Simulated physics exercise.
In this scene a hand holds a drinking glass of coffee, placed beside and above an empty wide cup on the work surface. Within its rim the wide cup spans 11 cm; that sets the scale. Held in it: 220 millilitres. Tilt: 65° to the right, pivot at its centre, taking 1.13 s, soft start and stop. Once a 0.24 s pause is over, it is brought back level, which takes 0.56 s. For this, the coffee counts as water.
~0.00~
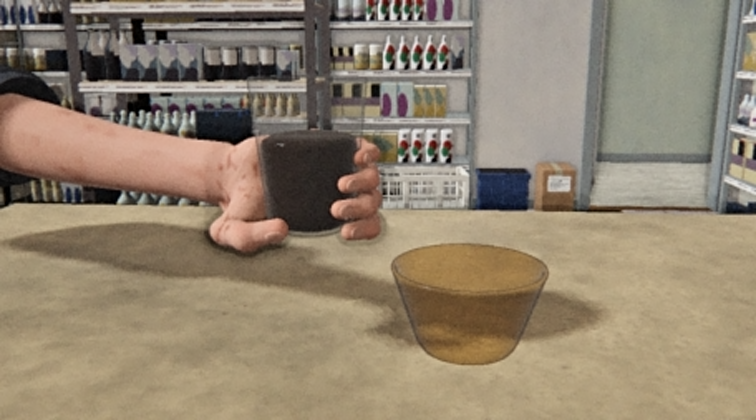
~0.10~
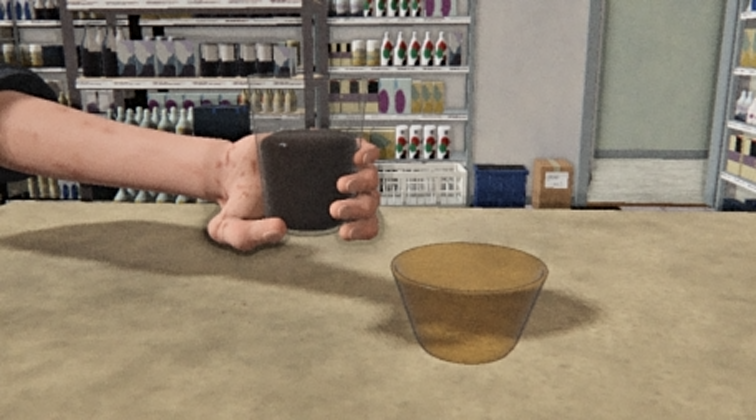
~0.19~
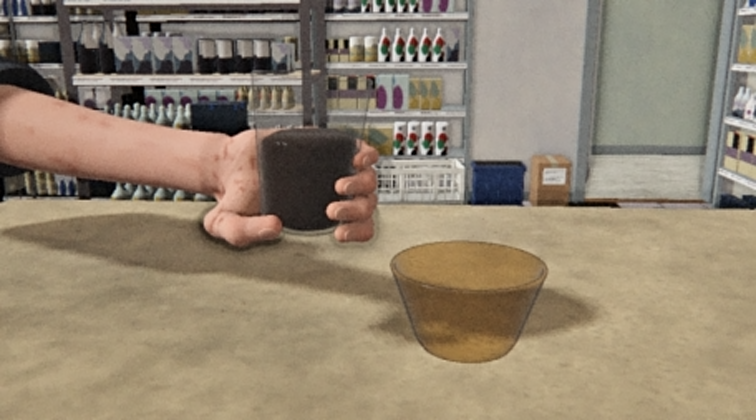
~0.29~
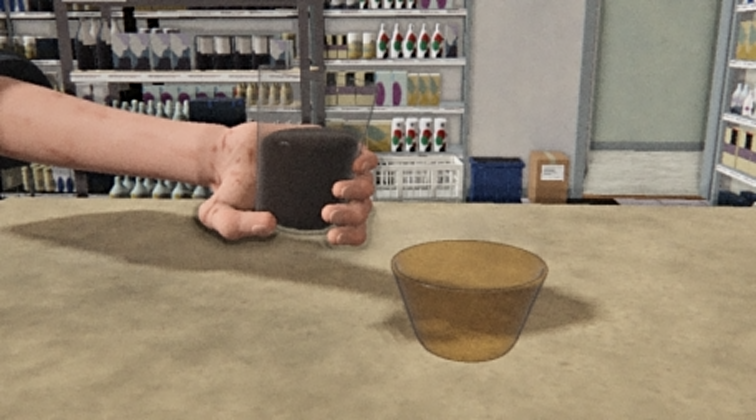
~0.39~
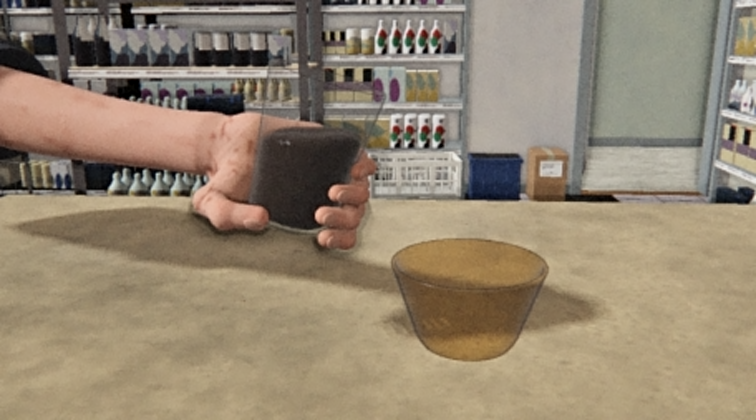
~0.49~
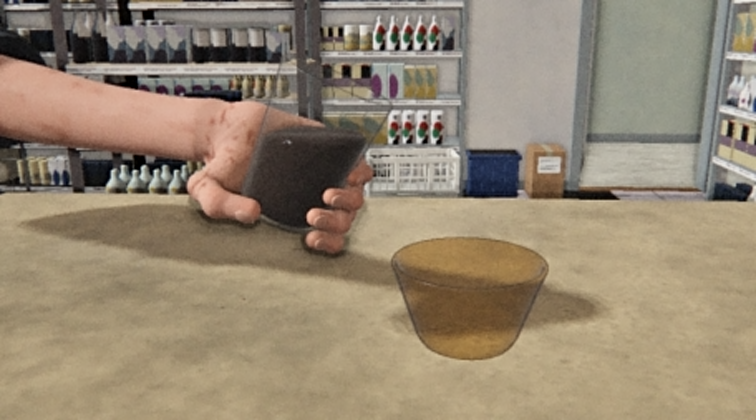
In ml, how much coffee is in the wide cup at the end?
About 55 ml.
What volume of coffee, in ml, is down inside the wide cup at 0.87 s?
About 0 ml.
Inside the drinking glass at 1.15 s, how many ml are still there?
190 ml.
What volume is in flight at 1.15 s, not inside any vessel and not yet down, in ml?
Roughly 15 ml is airborne.
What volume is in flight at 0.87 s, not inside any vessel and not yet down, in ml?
I'd put it near 0 ml.
After 0.87 s the tilt is 57° and the wide cup has 0 ml, the drinking glass 215 ml, and 0 ml is on the work surface.
After 1.15 s the tilt is 65° and the wide cup has 15 ml, the drinking glass 190 ml, and 0 ml is on the work surface.
After 1.44 s the tilt is 62° and the wide cup has 45 ml, the drinking glass 160 ml, and 0 ml is on the work surface.
After 1.76 s the tilt is 13° and the wide cup has 55 ml, the drinking glass 160 ml, and 5 ml is on the work surface.
In the end the wide cup has 55 ml, the drinking glass 160 ml, and 5 ml is on the work surface.
